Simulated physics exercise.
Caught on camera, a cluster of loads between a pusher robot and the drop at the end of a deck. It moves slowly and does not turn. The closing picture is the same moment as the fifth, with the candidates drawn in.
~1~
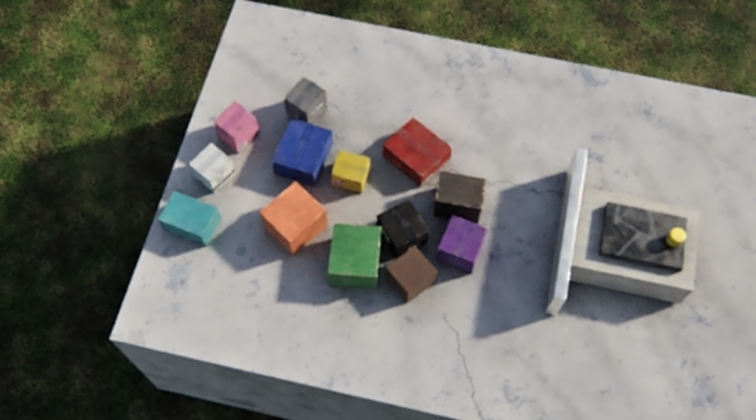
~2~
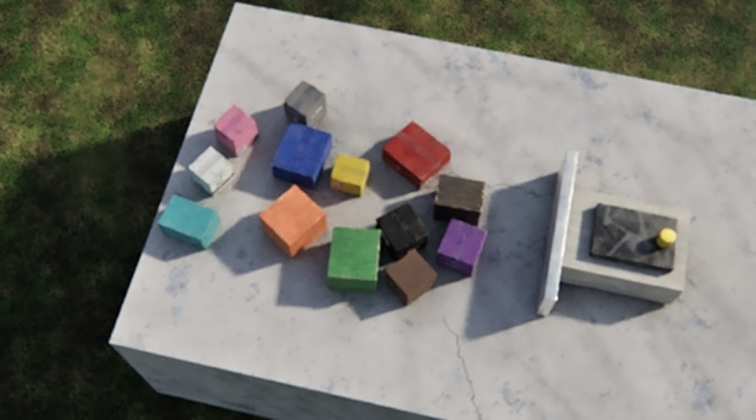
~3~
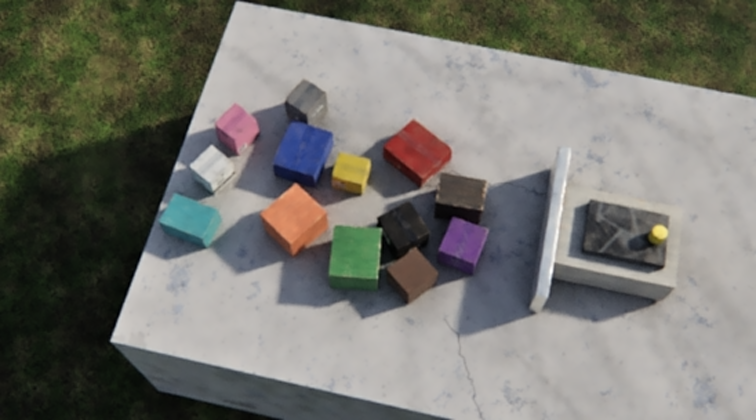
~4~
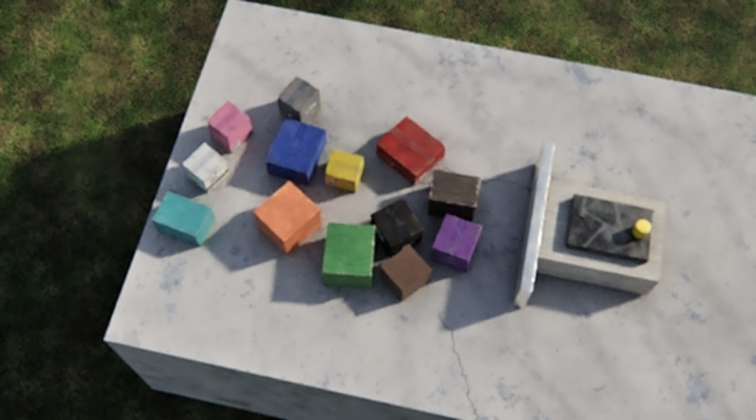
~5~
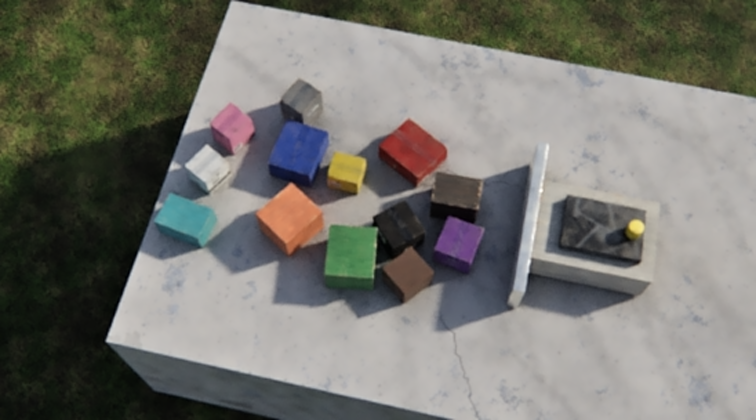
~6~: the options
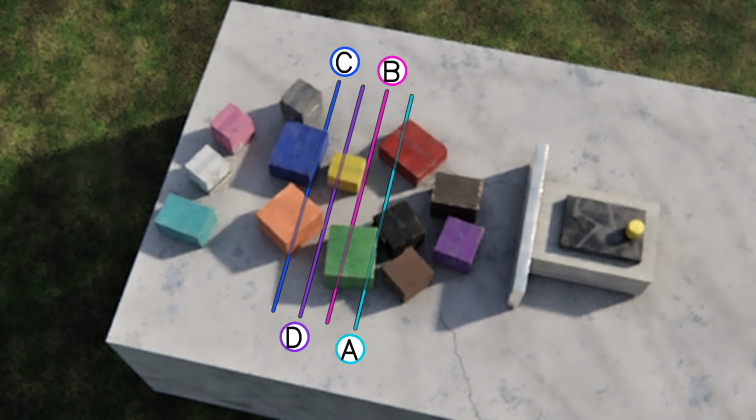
On a pale marble slab above grass, a grey block-like machine with a wide flat plate in front crept slowly left toward a cluster of colourful boxes, which stayed where they were.
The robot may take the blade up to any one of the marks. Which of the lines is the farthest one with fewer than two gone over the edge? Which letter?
C is the last line within the limit.
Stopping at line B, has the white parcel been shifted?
No.
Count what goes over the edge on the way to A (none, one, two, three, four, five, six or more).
In all, none.
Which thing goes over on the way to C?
The turquoise crate.
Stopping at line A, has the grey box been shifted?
No.
On the copy, A at (385, 205); B at (359, 200); C at (308, 189); D at (334, 194).
On C. First, robot (516, 211); green crate (344, 259); red box (406, 150).
Then, robot (434, 194); orange crate (250, 215); blue box (275, 150).
Finally, robot (373, 182); turquoise crate over the edge; pink box (191, 114); one fallen.
By contrast, A is within the limit but short; B is within the limit but short; D is within the limit but short.
